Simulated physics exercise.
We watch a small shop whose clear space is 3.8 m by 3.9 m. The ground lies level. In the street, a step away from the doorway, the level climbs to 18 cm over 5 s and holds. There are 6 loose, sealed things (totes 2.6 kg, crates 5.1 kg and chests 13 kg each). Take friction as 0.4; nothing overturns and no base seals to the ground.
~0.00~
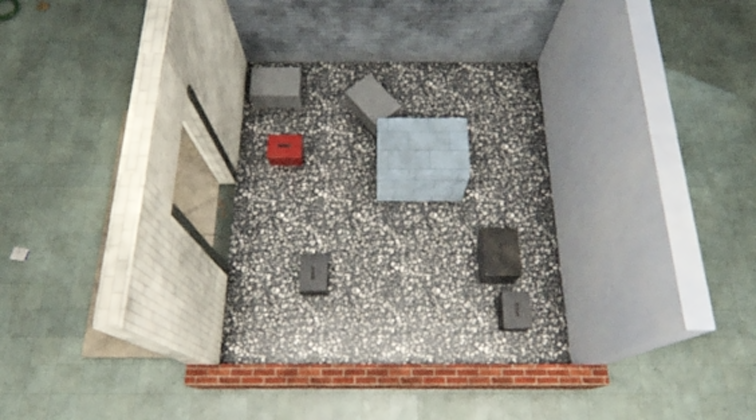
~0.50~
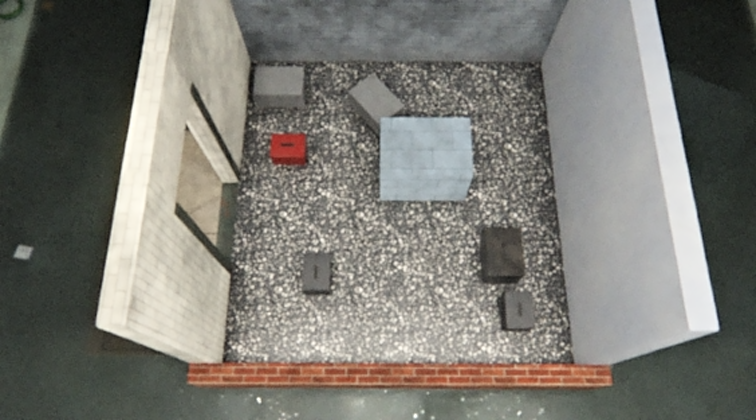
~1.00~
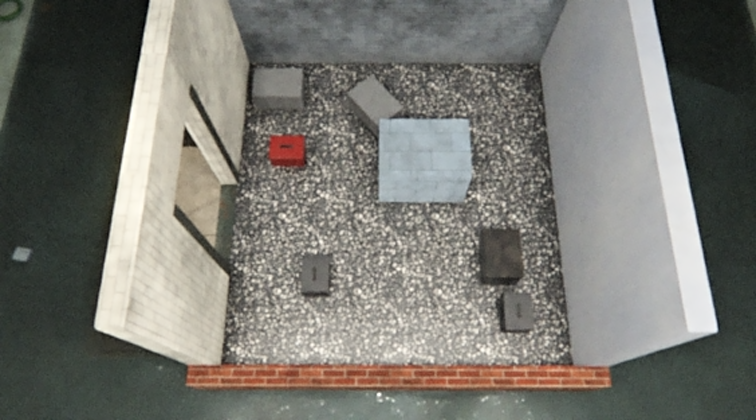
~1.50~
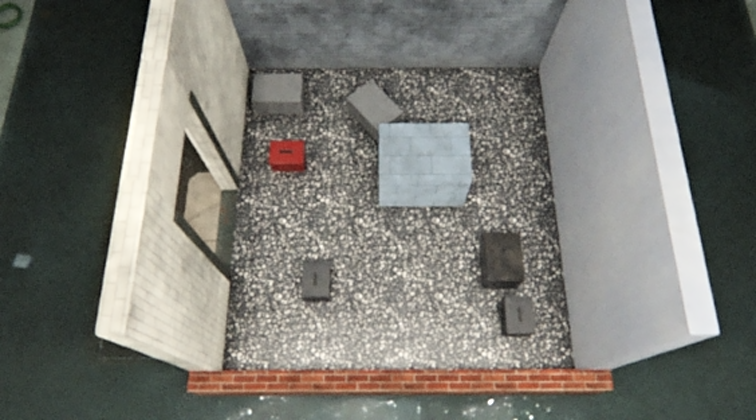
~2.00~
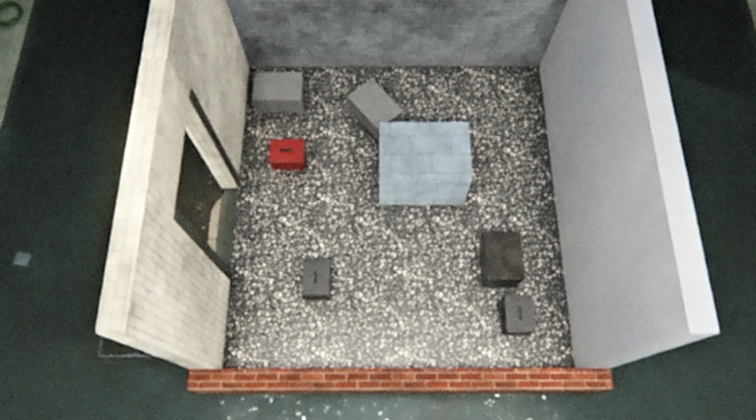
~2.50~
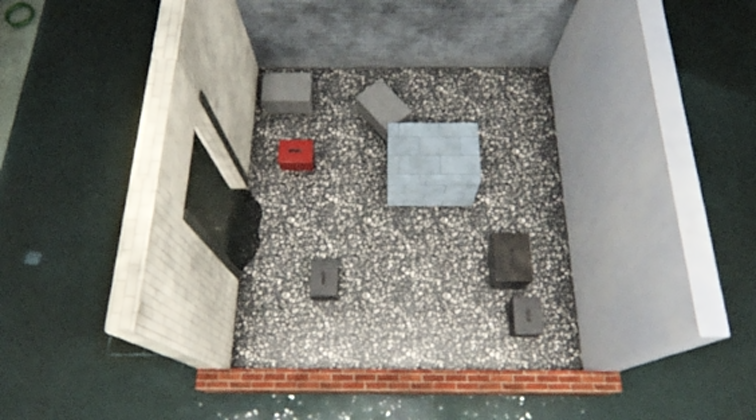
Dark water spreads around the small shop and enters the left doorway as the boxes stay still.
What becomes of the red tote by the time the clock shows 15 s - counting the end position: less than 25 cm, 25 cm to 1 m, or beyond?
The red tote moves a short way.
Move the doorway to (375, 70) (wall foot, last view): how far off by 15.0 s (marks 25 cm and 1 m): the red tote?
In that case the red tote travels far.
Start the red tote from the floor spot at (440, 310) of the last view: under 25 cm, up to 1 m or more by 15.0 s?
It gets carried off.
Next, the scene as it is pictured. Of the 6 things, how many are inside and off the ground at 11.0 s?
At that moment 6.
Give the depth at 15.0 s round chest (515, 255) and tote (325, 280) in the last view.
About 10 and 11 cm.
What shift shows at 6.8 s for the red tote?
About 30 cm.
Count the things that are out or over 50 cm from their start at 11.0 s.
4 of them.
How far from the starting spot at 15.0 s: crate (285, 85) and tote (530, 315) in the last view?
In that order: 80 cm, 250 cm.
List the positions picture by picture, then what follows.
The red tote at (284, 146) rests on the ground; water covers 0.0 m2; 0 of 6 have shifted, in the first picture.
The red tote at (288, 145), on the bottom; 0.0 m2 under water; 0 of 6 have shifted, in the second picture.
The red tote at (286, 147), on the bottom; water covers 0.0 m2; 0 of 6 have shifted, in the third picture.
The red tote at (286, 152) rests on the ground; 0.0 m2 under water; 0 of 6 have shifted, in the fourth picture.
The red tote at (287, 150), on the bottom; 0.0 m2 under water; 0 of 6 have shifted, in the fifth picture.
The red tote at (295, 151) rests on the ground; 0.1 m2 under water; 0 of 6 have shifted, in the sixth picture.
After 3.5 s the red tote is near (295, 151), 0.0 m from its start, aground; 0 afloat.
After 6.8 s the red tote is near (297, 131), 0.3 m from its start, aground; 1 afloat.
After 11.0 s the red tote is near (297, 146), 0.1 m from its start, afloat; 6 afloat.
After 15.0 s the red tote is near (303, 104), 0.6 m from its start, afloat; 6 afloat.
